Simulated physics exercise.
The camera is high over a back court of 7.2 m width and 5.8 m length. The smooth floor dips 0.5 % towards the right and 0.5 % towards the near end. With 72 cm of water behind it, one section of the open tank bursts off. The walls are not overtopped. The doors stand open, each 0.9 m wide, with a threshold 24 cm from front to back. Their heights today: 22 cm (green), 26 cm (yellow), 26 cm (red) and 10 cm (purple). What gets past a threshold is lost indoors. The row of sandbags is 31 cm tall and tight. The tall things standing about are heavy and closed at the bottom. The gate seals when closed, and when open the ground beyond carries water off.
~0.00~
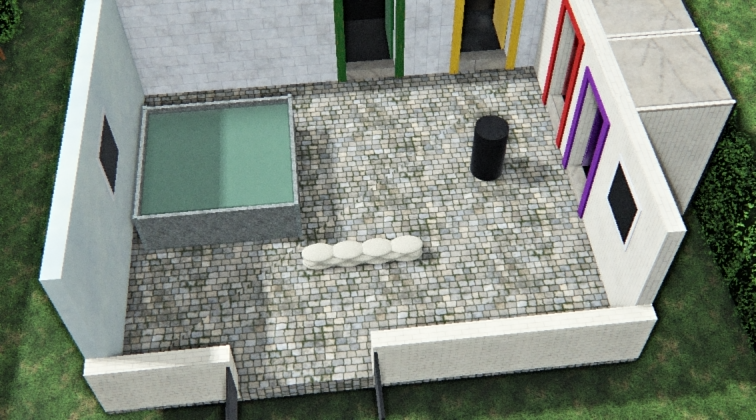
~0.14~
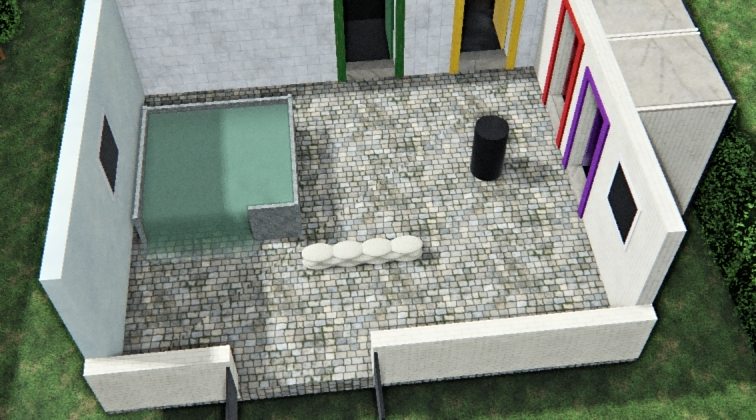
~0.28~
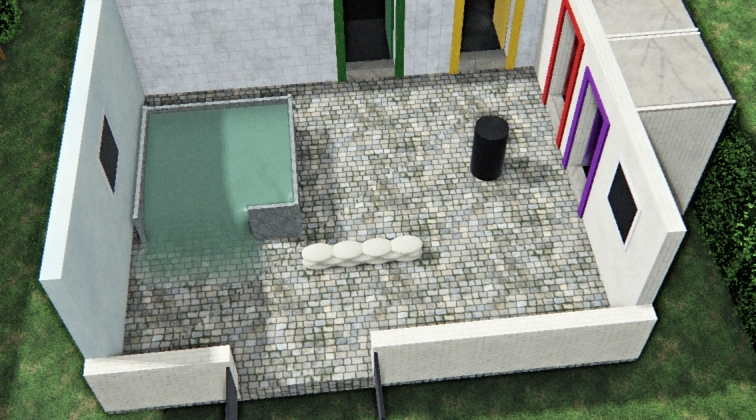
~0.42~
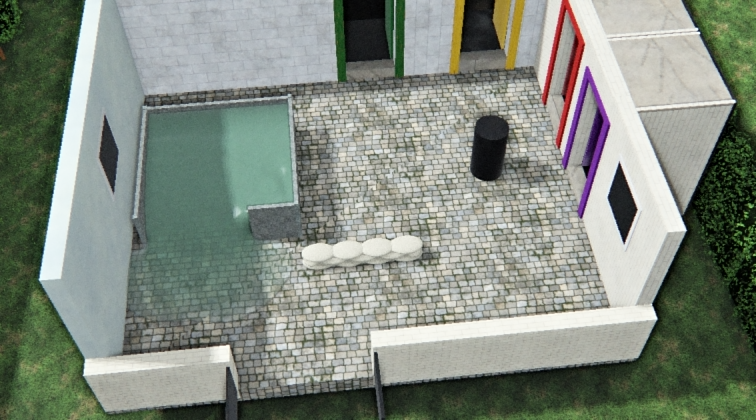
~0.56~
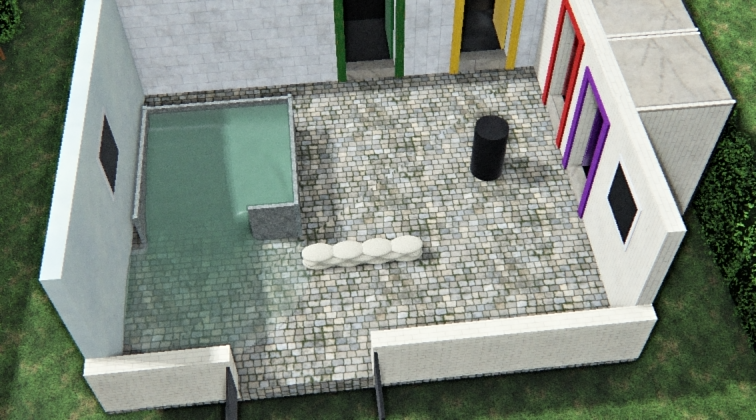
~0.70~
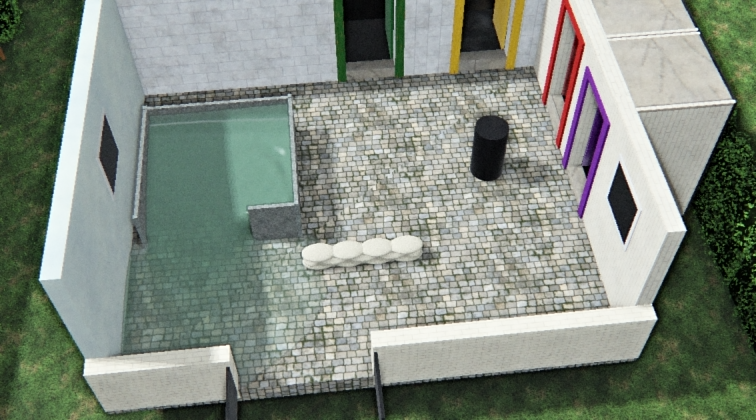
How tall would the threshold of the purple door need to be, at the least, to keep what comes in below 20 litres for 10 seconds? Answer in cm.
At least 6 cm or so.
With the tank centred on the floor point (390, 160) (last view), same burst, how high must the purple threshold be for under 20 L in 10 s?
Some 9.5 cm.
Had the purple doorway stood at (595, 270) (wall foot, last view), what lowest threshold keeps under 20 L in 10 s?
Roughly 21 cm.
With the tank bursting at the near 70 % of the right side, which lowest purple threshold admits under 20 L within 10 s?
Some 32 cm.
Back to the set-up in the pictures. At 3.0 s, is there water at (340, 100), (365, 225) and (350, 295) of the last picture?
In turn: Not reached, still dry, wet.
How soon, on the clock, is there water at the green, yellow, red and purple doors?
Green 7.5 s, yellow 6.5 s, red 5.0 s, purple 4.5 s.
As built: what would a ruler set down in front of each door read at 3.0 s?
In cm: Green 0, yellow 0, red 0, purple 0.
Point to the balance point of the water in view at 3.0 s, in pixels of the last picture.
At about (226, 259).
After 1.4 s water covers 20 % of the floor, deepest (66 cm) near (122, 374); it has not reached the purple door.
After 3.0 s water covers 30 % of the floor, deepest (39 cm) near (147, 383); it has not reached the purple door.
After 10.0 s water covers 95 % of the floor, deepest (16 cm) near (527, 74); 8 cm at the purple door, 0 litres in over its 10 cm threshold.
At the purple door as built, the water arrived by 4.4 s and peaked near 10 cm at 7.0 s.
Run again over the same 10 s with other heights there, 25 litres in over 5.5 cm, 15 litres over 6.5 cm. The limit of 20 litres is kept from about 6 cm up.
